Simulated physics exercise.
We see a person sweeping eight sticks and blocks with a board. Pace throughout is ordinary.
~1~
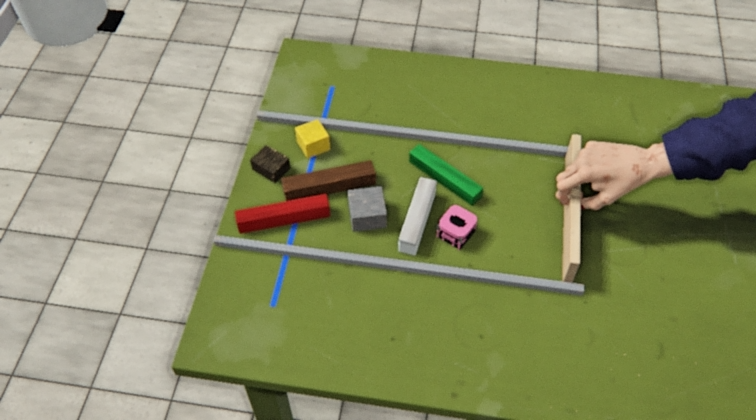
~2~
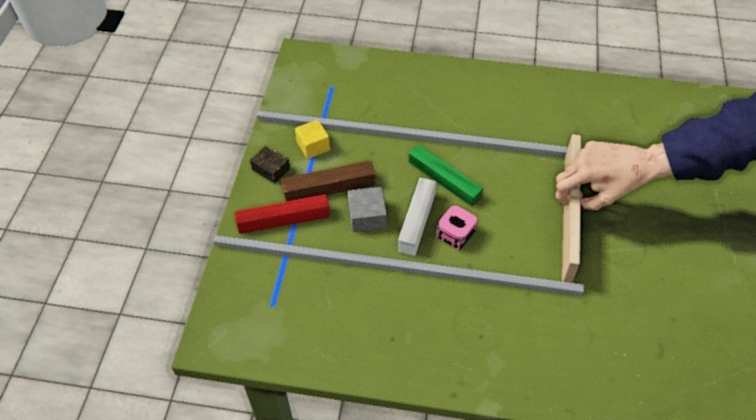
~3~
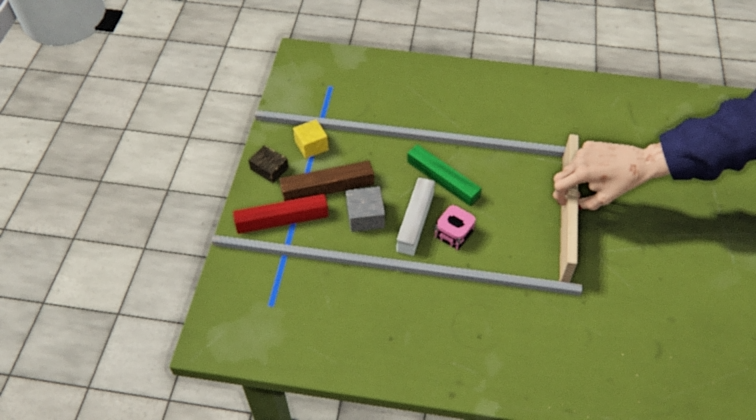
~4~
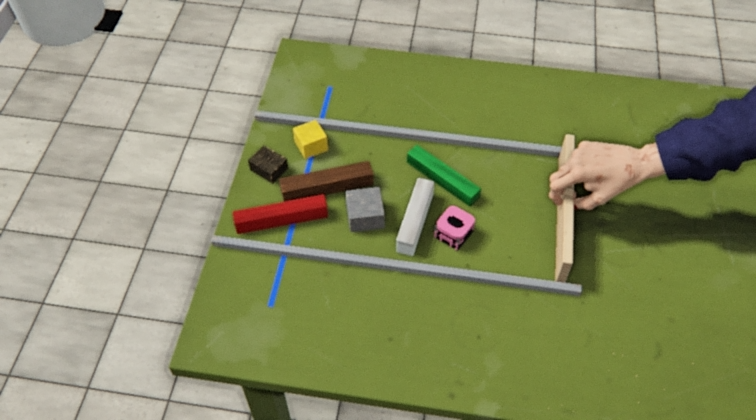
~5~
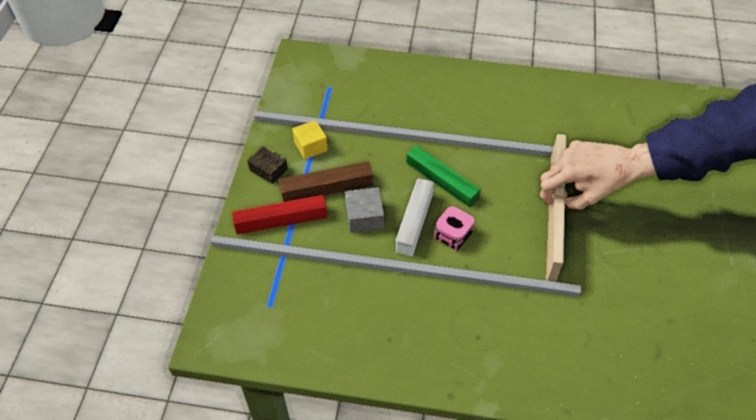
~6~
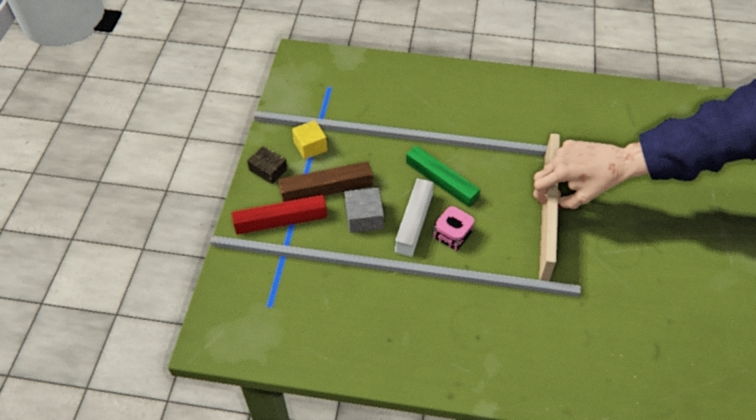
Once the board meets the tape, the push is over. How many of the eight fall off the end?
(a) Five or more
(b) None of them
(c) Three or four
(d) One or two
Answer: D.
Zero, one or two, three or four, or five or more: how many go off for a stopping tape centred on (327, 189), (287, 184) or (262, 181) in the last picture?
In that order: Either one or two; 3 or 4; five or over.
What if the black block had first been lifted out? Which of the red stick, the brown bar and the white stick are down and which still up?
So the red stick goes down, the brown bar keeps its place and the white stick keeps its place.
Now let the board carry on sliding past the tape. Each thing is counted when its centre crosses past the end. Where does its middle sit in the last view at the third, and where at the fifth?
(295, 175) and (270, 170).
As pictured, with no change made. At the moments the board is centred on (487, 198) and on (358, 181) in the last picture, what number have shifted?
So 0, and at the other place 7.
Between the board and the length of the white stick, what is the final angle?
It comes to around 0 degrees.
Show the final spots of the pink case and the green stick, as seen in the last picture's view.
Final positions - pink case around (279, 211), green stick around (303, 154).
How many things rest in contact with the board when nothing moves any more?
That number would be 2.
A little later, none off yet; black block at rest near (267, 165); red stick at rest near (280, 215); yellow block at rest near (310, 140).
Next, none off yet; black block at rest near (267, 165); red stick shifted a little near (270, 215); yellow block at rest near (310, 140).
Later still, none off yet; black block shifted a little near (261, 156); red stick shifted about its own width near (211, 217); yellow block at rest near (310, 140).
When it is over, the number that fall off is one or two; down, red stick.
